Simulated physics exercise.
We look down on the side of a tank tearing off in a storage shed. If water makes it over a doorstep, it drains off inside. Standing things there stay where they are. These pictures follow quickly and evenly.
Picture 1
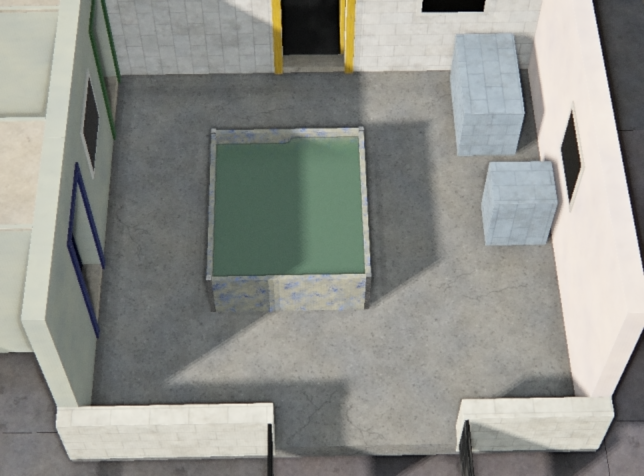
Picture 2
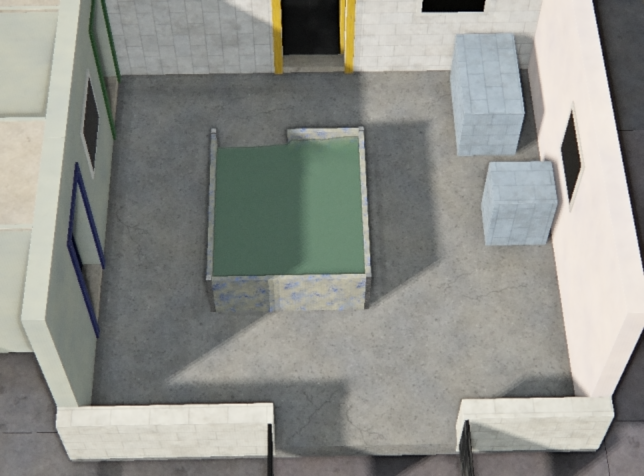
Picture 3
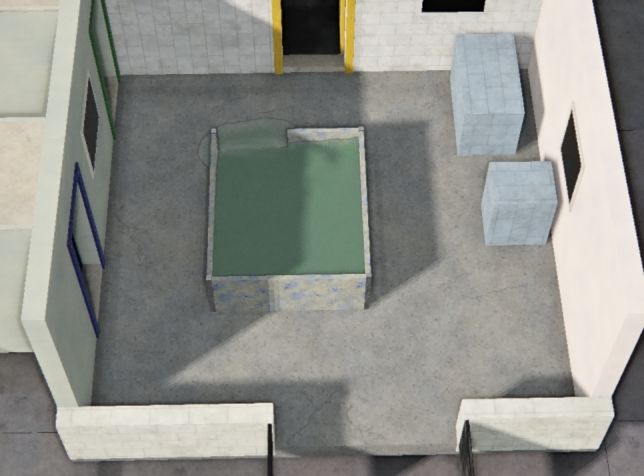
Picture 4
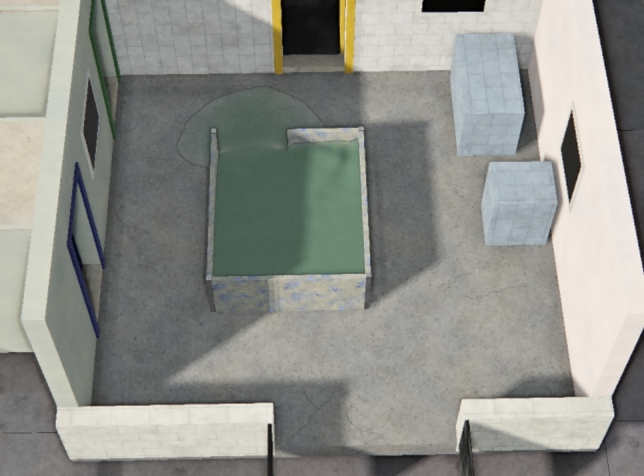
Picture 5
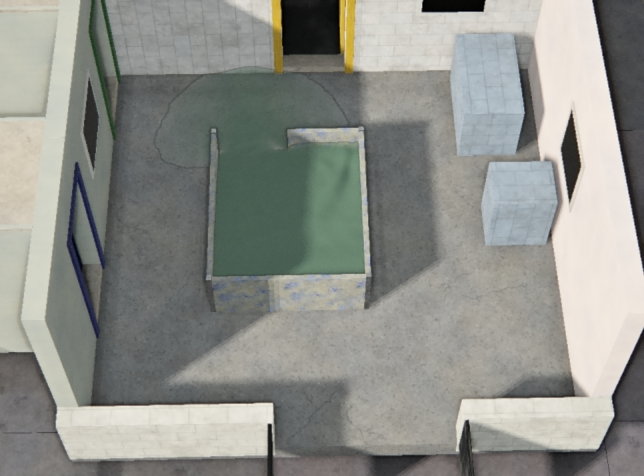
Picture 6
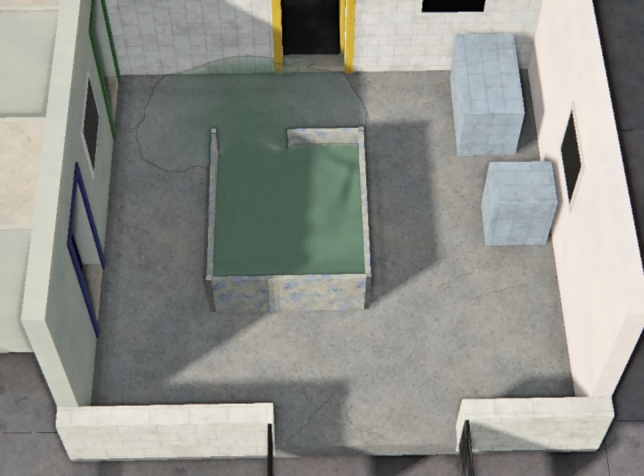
Green water pours through a gap in the tank's far side and spreads across the floor.
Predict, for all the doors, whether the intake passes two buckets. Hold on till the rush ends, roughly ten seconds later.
My prediction: At the blue door it does not pass two; at the green door it passes two buckets; at the yellow door it passes two buckets.
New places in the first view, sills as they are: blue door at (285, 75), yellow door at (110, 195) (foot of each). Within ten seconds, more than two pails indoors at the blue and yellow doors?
In short: The blue door tops the mark, the yellow door falls short.
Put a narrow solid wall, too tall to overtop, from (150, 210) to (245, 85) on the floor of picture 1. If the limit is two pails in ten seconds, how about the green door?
Result - green door remains within limits.
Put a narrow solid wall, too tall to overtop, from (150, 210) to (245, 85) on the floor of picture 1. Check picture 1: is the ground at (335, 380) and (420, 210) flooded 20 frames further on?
First point spared, second point soaked.
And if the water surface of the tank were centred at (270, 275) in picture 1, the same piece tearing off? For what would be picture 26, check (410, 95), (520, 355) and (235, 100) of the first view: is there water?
In that order: Under water, clear, wet.
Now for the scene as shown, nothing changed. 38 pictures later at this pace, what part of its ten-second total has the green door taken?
Roughly 100 %.
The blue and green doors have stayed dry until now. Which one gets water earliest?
I'd say the one in green.
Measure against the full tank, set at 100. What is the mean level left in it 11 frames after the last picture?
Estimate: Around 58 per cent.
A moment on, water covers 20 % of the floor; the blue door not reached, the green door under two buckets in, the yellow door over two buckets in.
Next, water covers 30 % of the floor; the blue door not reached, the green door over two buckets in, the yellow door far over two buckets in.
Then, water covers 55 % of the floor; the blue door wet at the sill, nothing in, the green door far over two buckets in, the yellow door far over two buckets in.
Later, water covers 90 % of the floor; the blue door wet at the sill, nothing in, the green door far over two buckets in, the yellow door far over two buckets in.
In the end, water covers 100 % of the floor; the blue door wet at the sill, nothing in, the green door far over two buckets in, the yellow door far over two buckets in.
